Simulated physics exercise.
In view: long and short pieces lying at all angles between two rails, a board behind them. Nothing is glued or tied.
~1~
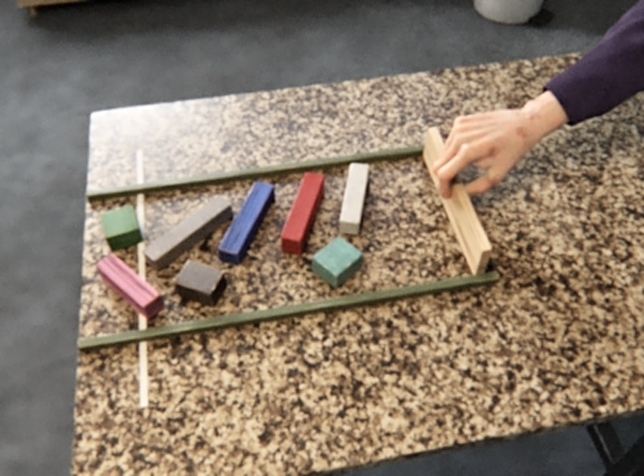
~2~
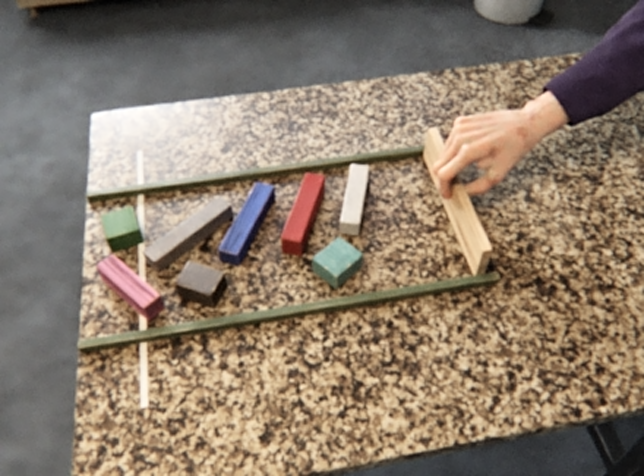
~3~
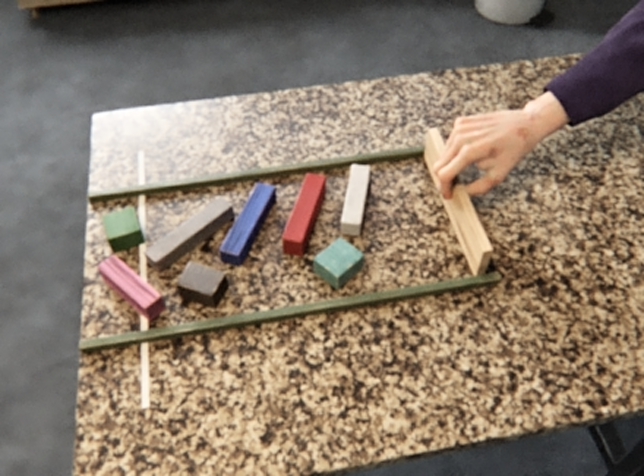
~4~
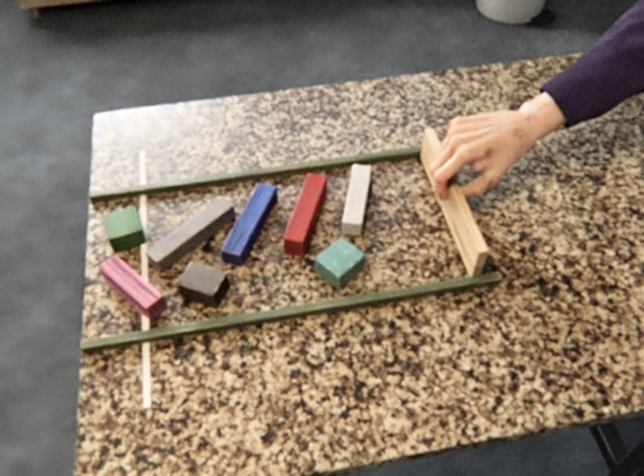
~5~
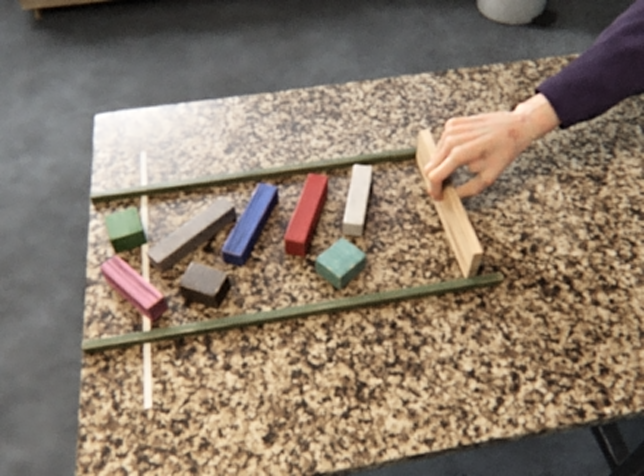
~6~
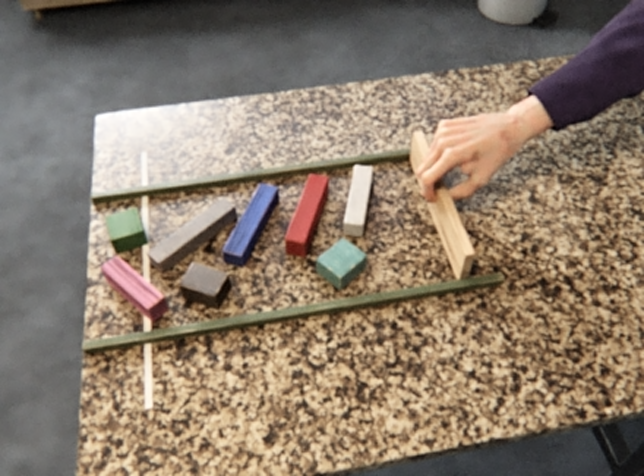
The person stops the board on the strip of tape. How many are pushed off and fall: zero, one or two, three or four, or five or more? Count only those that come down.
The number that fall off is three or four.
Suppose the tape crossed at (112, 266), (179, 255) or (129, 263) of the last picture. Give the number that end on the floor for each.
It would be 6, 1 and 5.
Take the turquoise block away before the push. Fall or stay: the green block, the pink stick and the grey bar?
The green block goes over, the pink stick does not fall, the grey bar goes over.
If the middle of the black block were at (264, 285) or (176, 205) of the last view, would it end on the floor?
The black block does not fall; drops off.
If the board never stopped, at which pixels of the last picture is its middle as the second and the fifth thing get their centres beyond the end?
About (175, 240), then (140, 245).
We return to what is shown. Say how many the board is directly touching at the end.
In contact: 2.
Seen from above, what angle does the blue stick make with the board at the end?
About 0°.
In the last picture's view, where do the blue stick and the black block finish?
Near (93, 245) and (82, 308).
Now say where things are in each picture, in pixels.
Green block (122, 228); pink stick (130, 286); grey bar (190, 233); board (454, 198); tape (142, 258), in the first picture.
Pink stick (130, 287); red stick (304, 213), in the second picture.
Grey bar (191, 234); turquoise block (339, 263), in the third picture.
Green block (125, 229); white bar (357, 199), in the fourth picture.
Pink stick (134, 288); board (446, 201), in the fifth picture.
Green block (126, 230); pink stick (134, 288); grey bar (194, 235); board (439, 202); tape (146, 260), in the sixth picture.
Early on, none off yet; green block at rest near (126, 230); pink stick at rest near (134, 288); grey bar at rest near (194, 235).
A while later, none off yet; green block at rest near (125, 230); pink stick moving near (131, 291); grey bar travelled a little near (156, 233).
Finally, the number that fall off is three or four; lost, grey bar, pink stick and green block.
